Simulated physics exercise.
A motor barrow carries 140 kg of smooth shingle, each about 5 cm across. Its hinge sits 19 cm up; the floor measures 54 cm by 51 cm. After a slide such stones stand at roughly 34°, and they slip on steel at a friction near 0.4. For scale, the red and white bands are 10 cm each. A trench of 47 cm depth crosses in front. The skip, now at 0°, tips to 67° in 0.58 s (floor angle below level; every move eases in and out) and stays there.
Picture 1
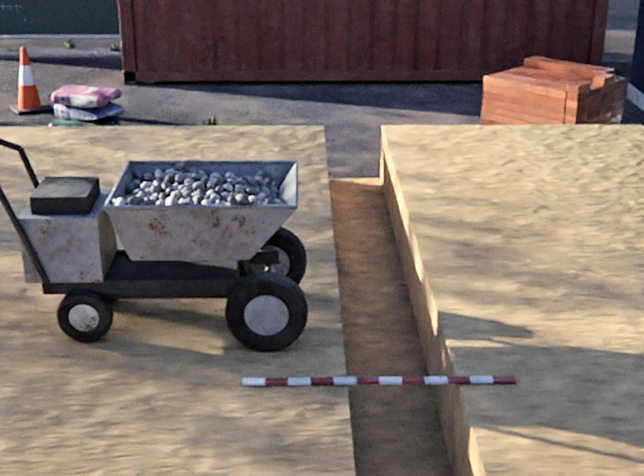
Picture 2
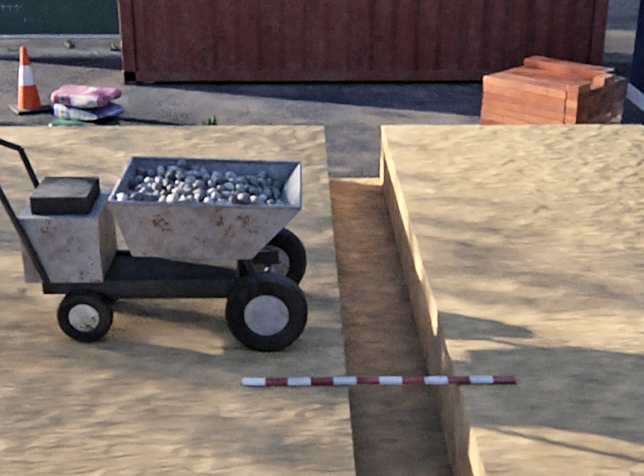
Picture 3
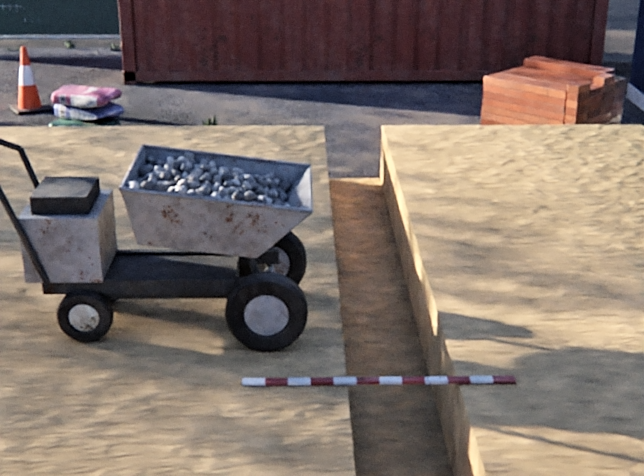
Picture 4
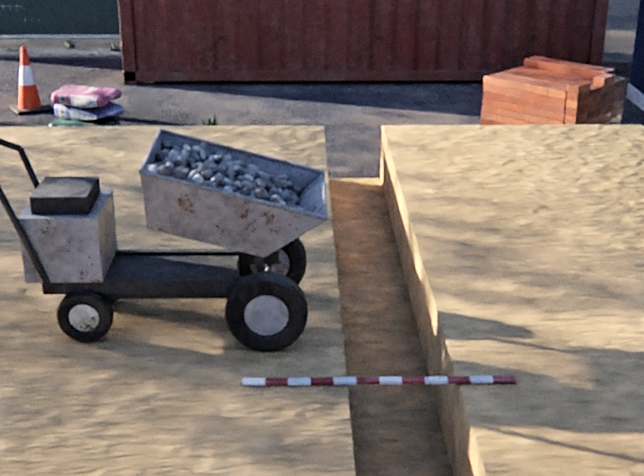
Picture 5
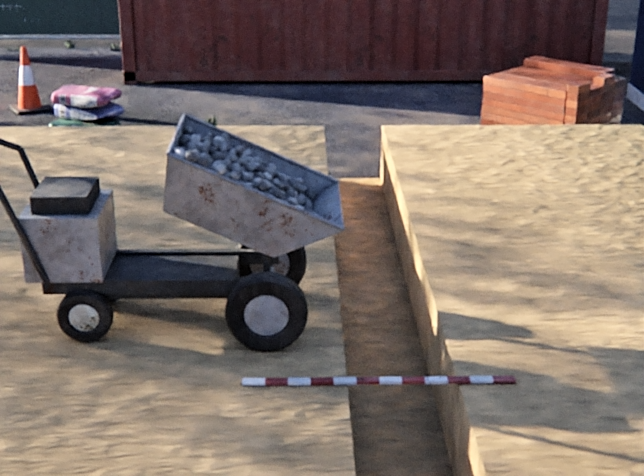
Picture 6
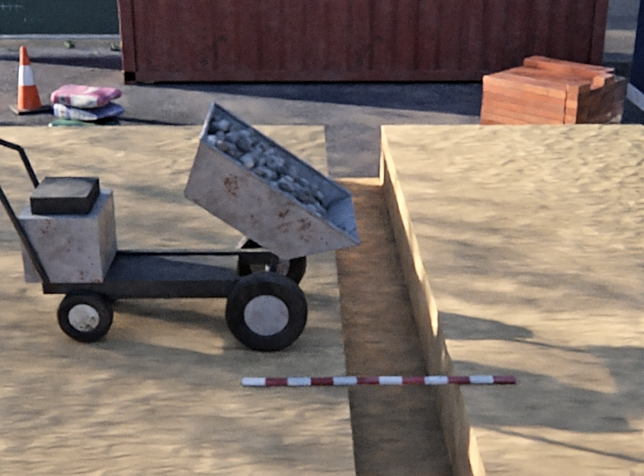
The clip shows a small motor barrow loaded with smooth grey stones standing left of a trench, a red-and-white rod lying across the gap; its skip tilts steadily forward to the right, rear end rising, while the barrow stays still.
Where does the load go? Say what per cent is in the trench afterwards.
Close to 50 in a hundred.
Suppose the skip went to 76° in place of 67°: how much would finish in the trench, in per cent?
It would be near 50 per cent.
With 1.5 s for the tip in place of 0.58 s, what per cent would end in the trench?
It would be near 80 per cent.
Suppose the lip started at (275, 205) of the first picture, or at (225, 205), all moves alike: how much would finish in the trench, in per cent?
About 70 and 100 per cent.
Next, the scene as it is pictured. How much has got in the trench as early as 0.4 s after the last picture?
About 25 per cent by then.
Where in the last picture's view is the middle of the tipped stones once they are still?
Around (437, 343).
Then, 0.1 s after the last picture the floor is at 56°, 100 % in the skip; the foremost stones are at (360, 247).
Then, 0.4 s after the last picture the floor is at 67°, 71 % in the skip, 26 % in the trench, 3 % past the trench; the foremost stones are at (452, 301).
Then, 0.7 s after the last picture the floor is at 67°, 13 % in the skip, 37 % in the trench, 50 % past the trench; the foremost stones are at (638, 306).
Then, 2.7 s after the last picture the floor is at 67°, 0 % in the skip, 50 % in the trench, 50 % past the trench; the foremost stones are past the picture's edge.
